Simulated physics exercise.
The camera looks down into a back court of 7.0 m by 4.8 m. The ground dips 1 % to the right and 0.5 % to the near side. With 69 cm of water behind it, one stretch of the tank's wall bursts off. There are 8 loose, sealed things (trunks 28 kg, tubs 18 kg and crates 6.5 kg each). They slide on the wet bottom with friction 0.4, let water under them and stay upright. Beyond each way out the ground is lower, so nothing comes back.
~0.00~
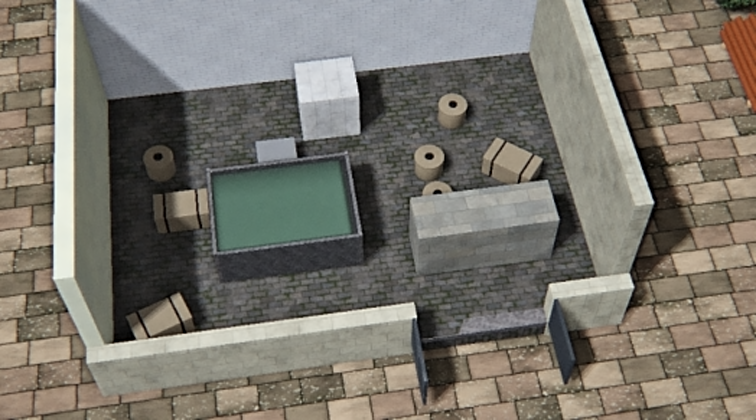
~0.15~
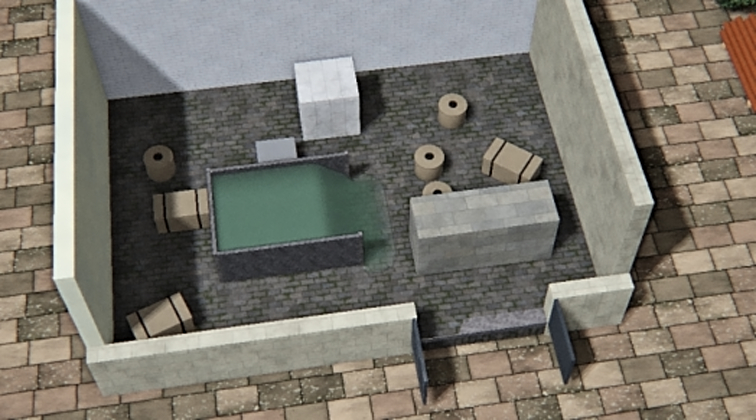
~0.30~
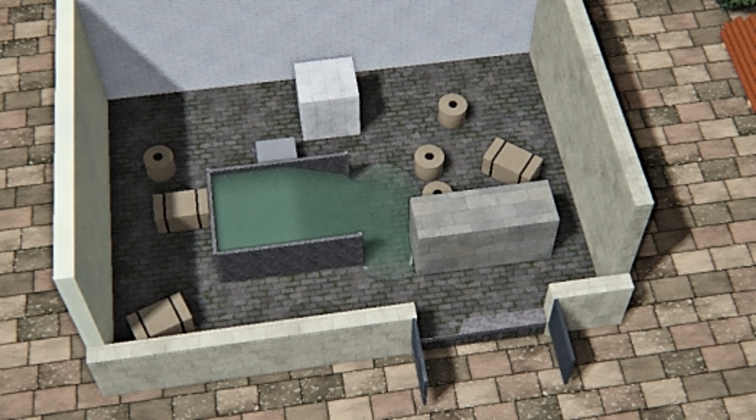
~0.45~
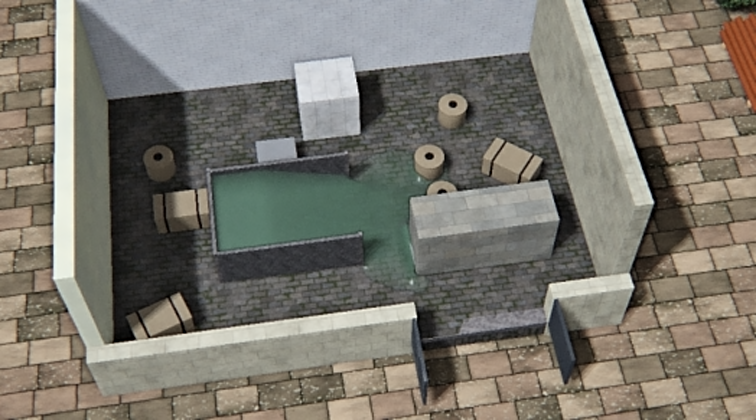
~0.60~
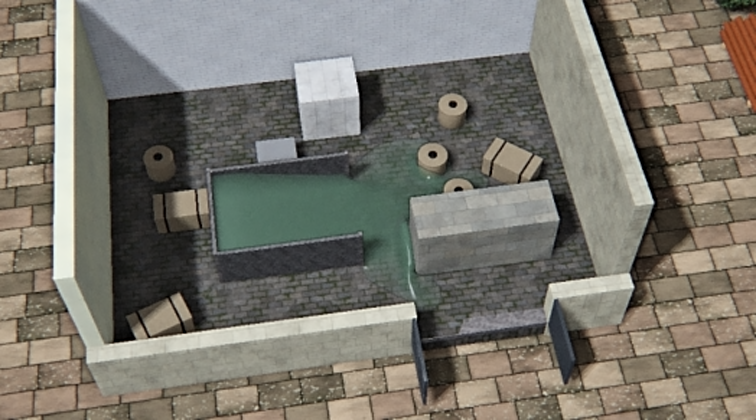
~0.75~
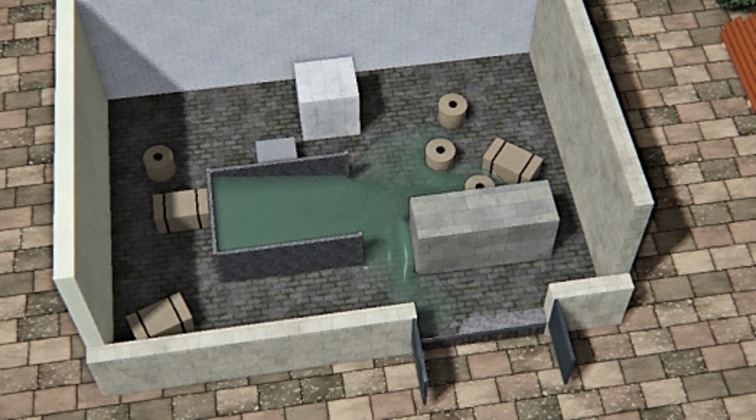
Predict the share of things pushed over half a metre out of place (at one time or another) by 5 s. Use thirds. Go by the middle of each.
Share: From one to two thirds.
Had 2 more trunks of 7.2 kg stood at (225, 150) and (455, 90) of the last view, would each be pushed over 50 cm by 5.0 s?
In that order: Short of it, over.
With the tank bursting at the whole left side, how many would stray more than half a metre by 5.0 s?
Then 3.
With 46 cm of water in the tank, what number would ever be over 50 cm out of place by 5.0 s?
In that case 3 of them.
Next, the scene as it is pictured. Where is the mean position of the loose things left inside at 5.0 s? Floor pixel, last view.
Around (305, 183).
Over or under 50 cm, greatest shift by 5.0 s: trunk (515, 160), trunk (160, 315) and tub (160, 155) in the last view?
In that order: Over, less, less.
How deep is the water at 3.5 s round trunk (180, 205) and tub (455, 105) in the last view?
Roughly 0 and 13 cm.
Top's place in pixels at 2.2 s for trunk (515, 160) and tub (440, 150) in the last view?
Near (534, 84) and (501, 78).
After 1.1 s 2 of 8 are over 50 cm from their spots; 1 afloat.
After 2.2 s 4 of 8 are over 50 cm from their spots; 0 afloat.
After 3.5 s 4 of 8 are over 50 cm from their spots; 3 afloat.
After 5.0 s 4 of 8 are over 50 cm from their spots, and 4 have been at some point; 1 afloat.
